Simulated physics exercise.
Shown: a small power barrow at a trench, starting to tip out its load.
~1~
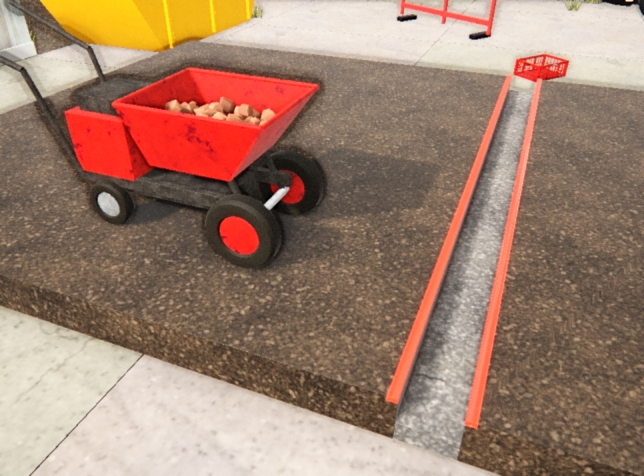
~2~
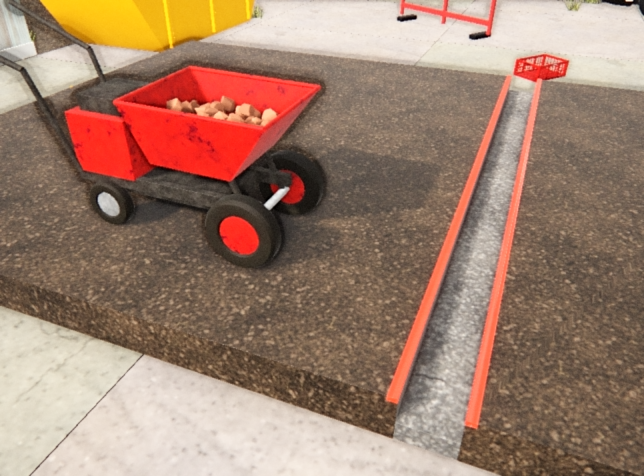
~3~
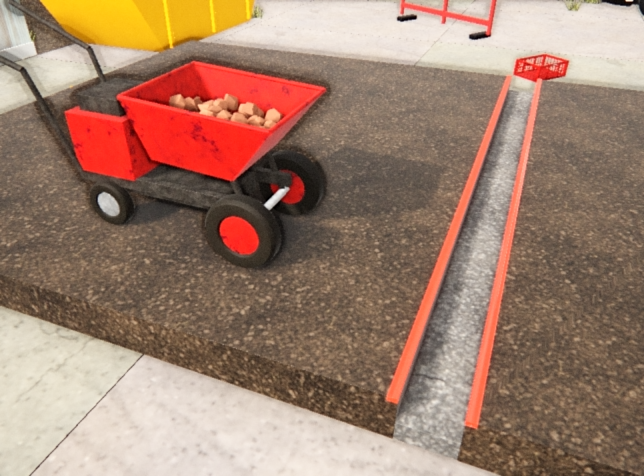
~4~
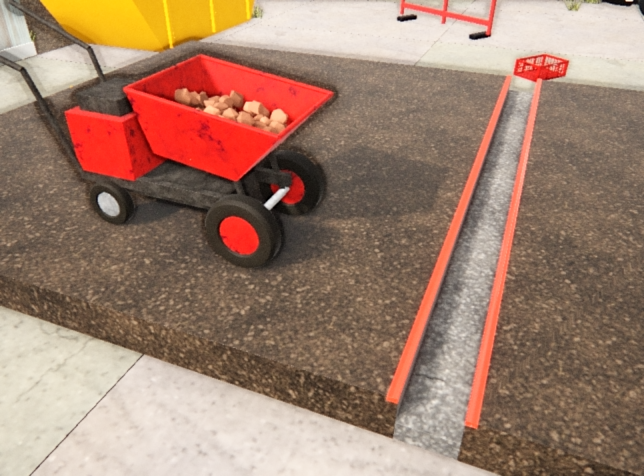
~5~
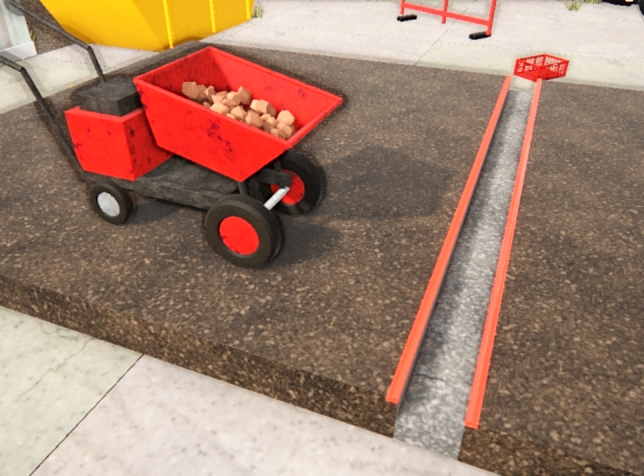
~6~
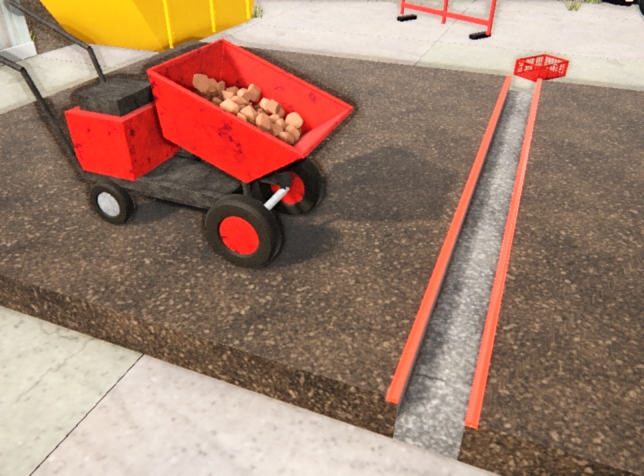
At first, a small red power barrow stands on brown ground, its skip level and loaded with lumps of rubble, left of a narrow trench edged with red strips. The skip then tilts gradually forward to the right, its back rising and the rubble tilting with it, while the wheels stay still.
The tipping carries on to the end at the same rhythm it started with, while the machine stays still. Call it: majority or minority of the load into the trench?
Minority.
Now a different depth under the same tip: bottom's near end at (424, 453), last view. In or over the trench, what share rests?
I'd put it at about 30 in a hundred.
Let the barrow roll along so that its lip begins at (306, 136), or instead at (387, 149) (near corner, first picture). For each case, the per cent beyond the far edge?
Roughly 0 per cent at the first spot and 70 per cent at the second.
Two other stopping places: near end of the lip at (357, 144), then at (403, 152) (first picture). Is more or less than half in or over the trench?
Case one - a majority; case two - a minority.
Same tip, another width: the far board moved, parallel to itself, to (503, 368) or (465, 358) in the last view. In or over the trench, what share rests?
30 % and 30 %, give or take.
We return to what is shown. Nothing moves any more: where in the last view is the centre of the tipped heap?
Last view, resting centre - approx. (416, 263).
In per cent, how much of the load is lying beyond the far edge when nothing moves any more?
0 per cent.
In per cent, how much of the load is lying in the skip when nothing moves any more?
Estimate: Near 10 %.
Soon, skip tipped steeply; all in the skip.
A while on, skip tipped right over; most in the skip; a small part short of the trench.
Towards the end, skip tipped right over; about a quarter in the skip; about two thirds short of the trench; about a quarter in or heaped over the trench.
Finally, skip tipped right over; a small part in the skip; about two thirds short of the trench; about a quarter in or heaped over the trench; none beyond it.
